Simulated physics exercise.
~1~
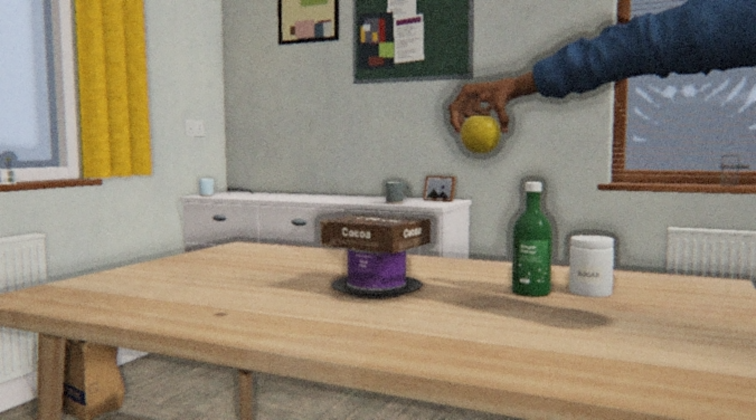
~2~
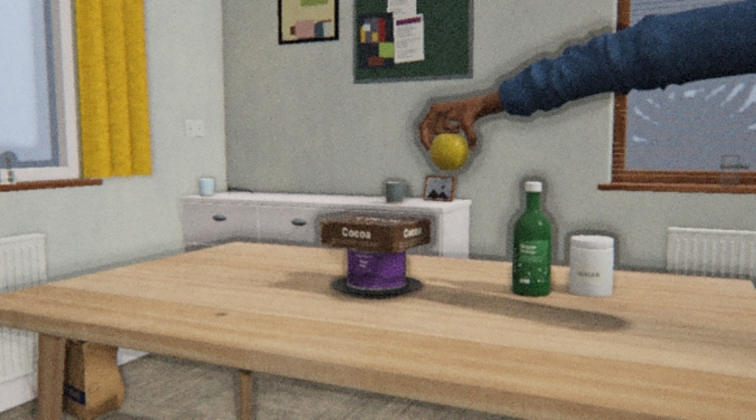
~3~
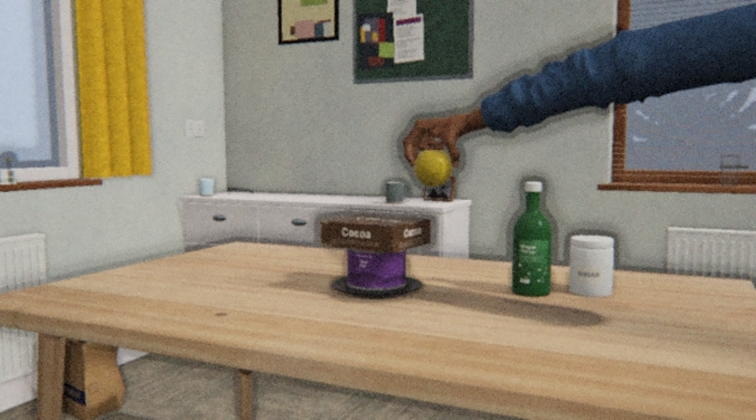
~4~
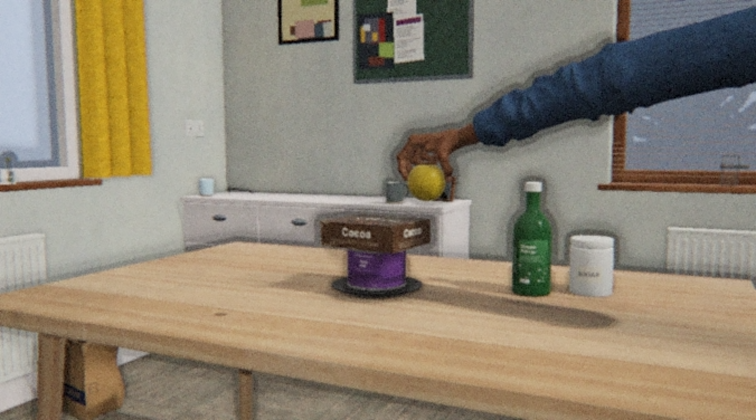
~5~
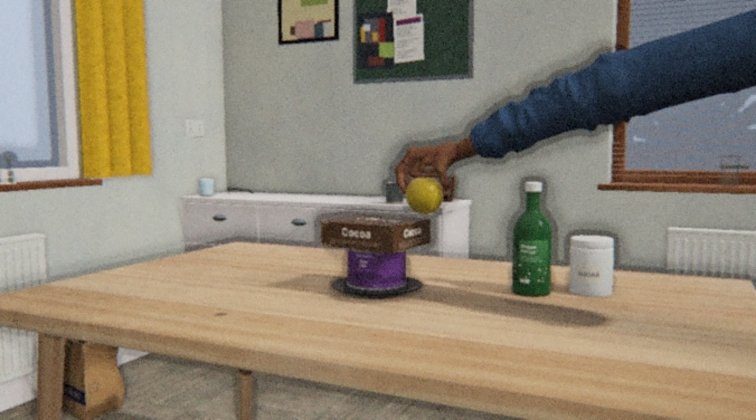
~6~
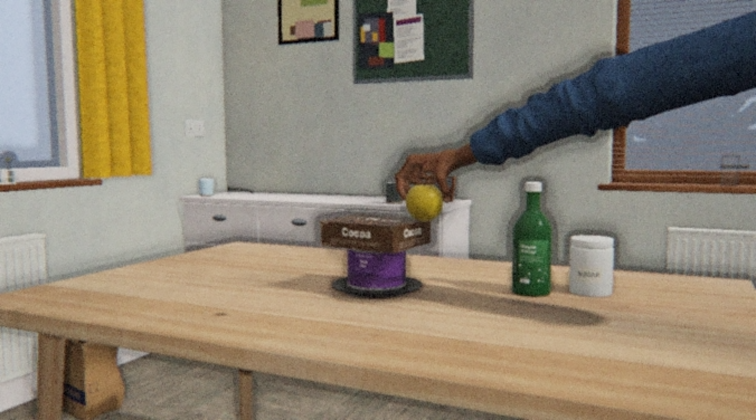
In the video, a hand in a blue sleeve moves a yellow apple left and down to the right side of a brown cocoa packet stacked on a purple tub, while a green bottle and white jar stand still nearby.
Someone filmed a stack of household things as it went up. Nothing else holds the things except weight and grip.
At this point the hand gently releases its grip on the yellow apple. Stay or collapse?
Looks like it isn't steady enough.
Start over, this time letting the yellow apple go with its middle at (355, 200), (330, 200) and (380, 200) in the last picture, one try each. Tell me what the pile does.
Try one: It stands firm; try two: It topples; try three: It stands firm.
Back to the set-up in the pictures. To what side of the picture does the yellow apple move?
Its movement is toward the right.
Then, 0.20 s later than the last frame, yellow apple moved a little near (430, 210).
Then, 0.30 s later than the last frame, yellow apple now fallen.
Then, 0.40 s later than the last frame, things are still on the move.
Then, 0.50 s later than the last frame, nothing new.
When it is over, fallen, yellow apple; the other 5 as before. End places, in pixels of the last picture, yellow apple near (456, 284). The pile loses its balance.
